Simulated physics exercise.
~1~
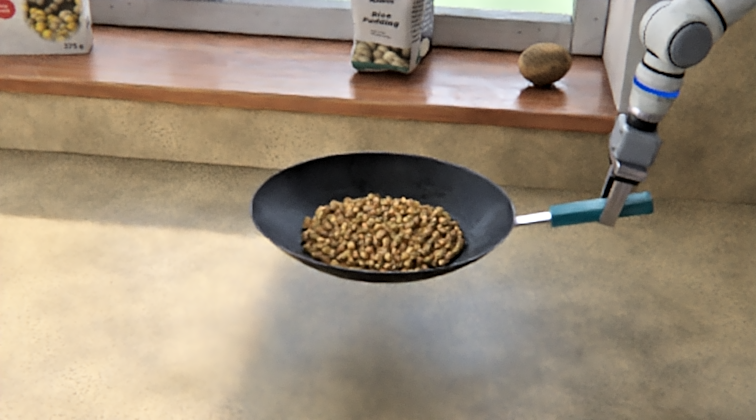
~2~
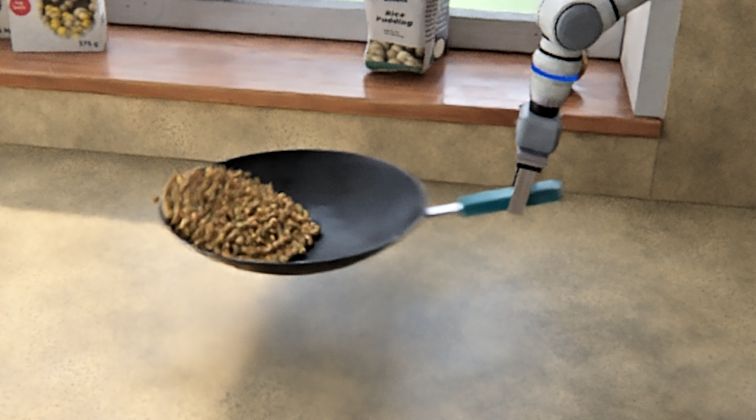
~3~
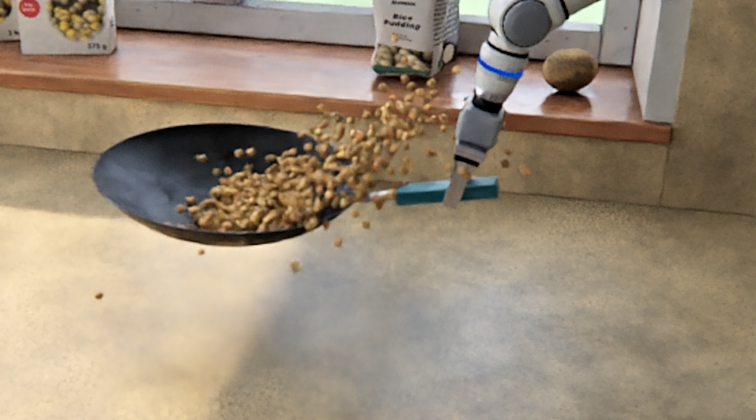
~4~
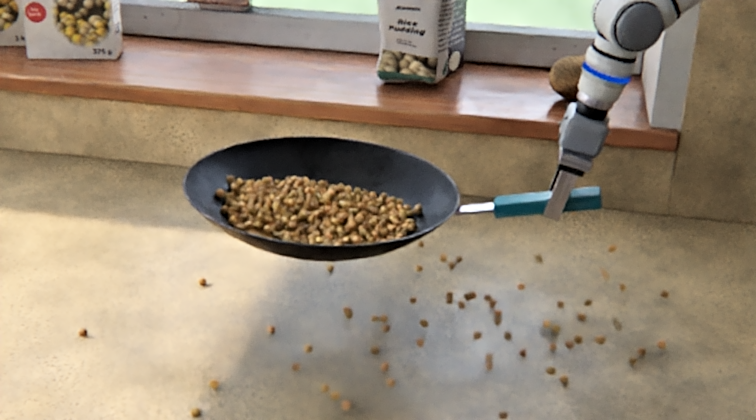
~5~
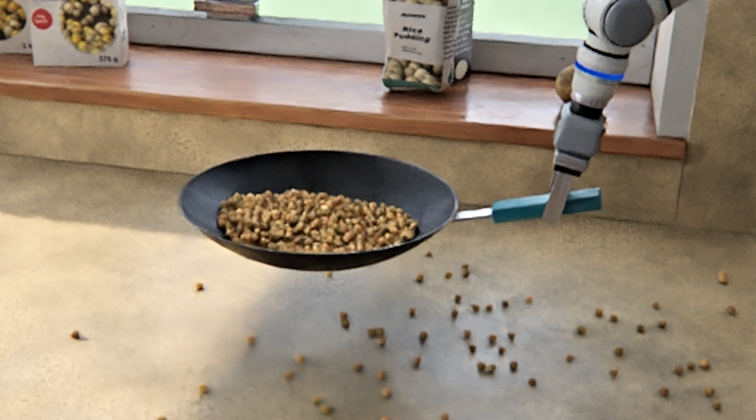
A robot arm jerks a wok left, then right, scattering some chickpeas across the table.
